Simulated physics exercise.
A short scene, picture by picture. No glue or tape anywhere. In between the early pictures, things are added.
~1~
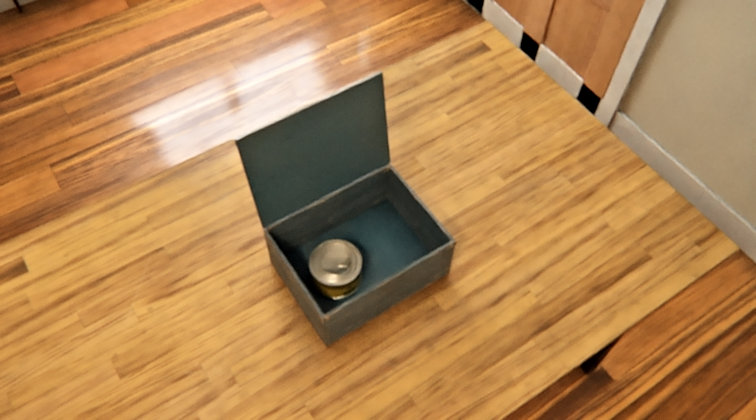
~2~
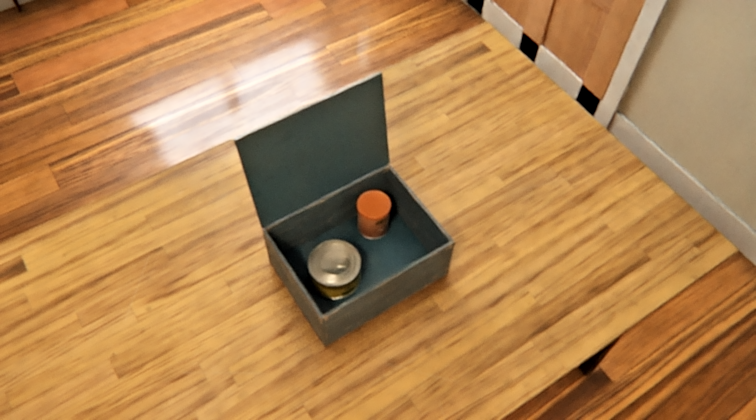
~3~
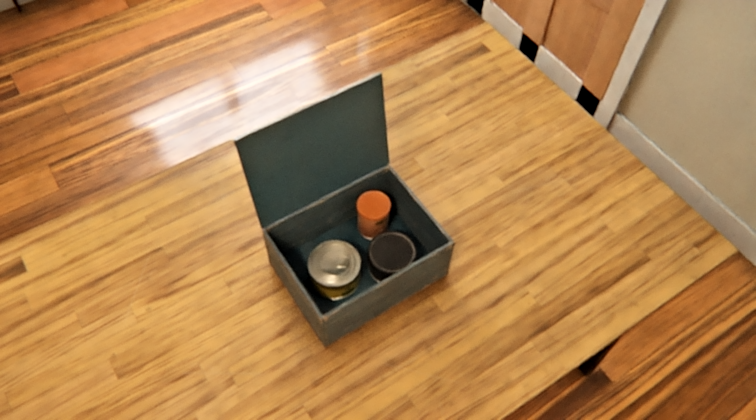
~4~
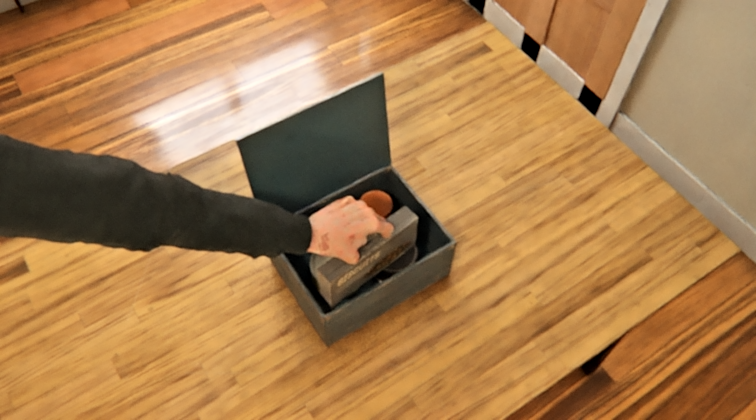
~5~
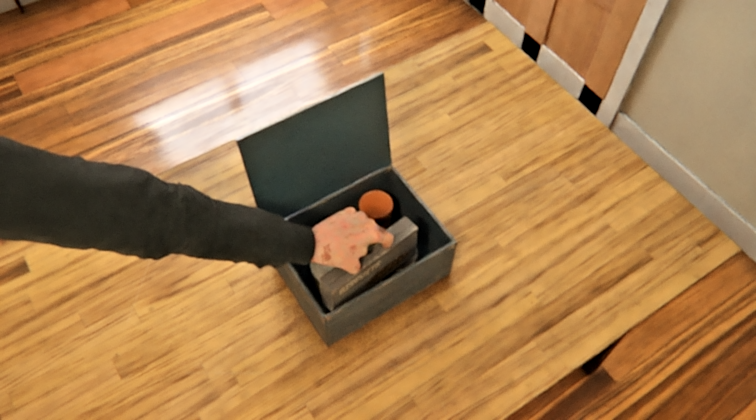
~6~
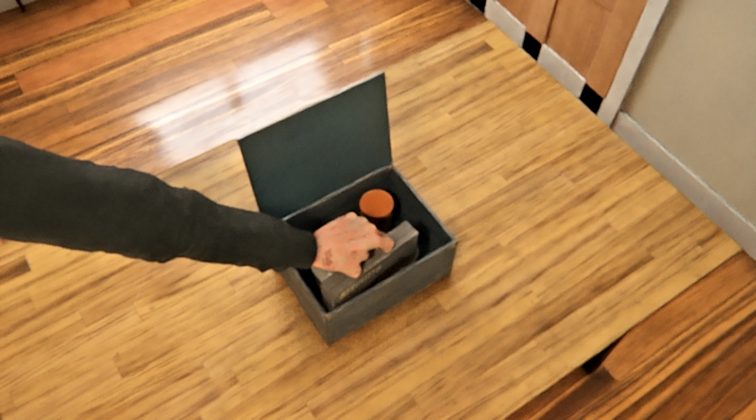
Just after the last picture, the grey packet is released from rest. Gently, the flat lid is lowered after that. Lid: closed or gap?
The box is going to remain unclosed.
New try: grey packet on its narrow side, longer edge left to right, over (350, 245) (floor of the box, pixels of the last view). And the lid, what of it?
Once it's packed that way, the lid settles all the way.
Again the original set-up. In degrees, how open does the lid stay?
About 14° above the rim.
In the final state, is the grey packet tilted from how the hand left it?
The grey packet ends up leaning.
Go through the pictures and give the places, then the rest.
In the first frame, the last thing is not in view yet.
In the second frame, the last thing is not in view yet.
In the third frame, the last thing is not in view yet; yellow tub (335, 270).
The fourth frame shows still above its spot; grey packet (369, 256).
The fifth frame shows still above its spot; grey packet (370, 265).
The sixth frame shows put in, still held; grey packet (370, 269).
Then, 1.20 s later than the last frame, lid starting down; grey packet tilted by 20° near (370, 279).
Then, 1.60 s later than the last frame, lid 58° above the rim; grey packet tilted by 20° near (370, 279).
Then, 1.90 s later than the last frame, lid 19° above the rim; grey packet tilted by 20° near (370, 279).
When it is over, lid 14° above the rim; left askew, grey packet; the other 3 as before. End places, in pixels of the last picture, grey packet near (370, 279).
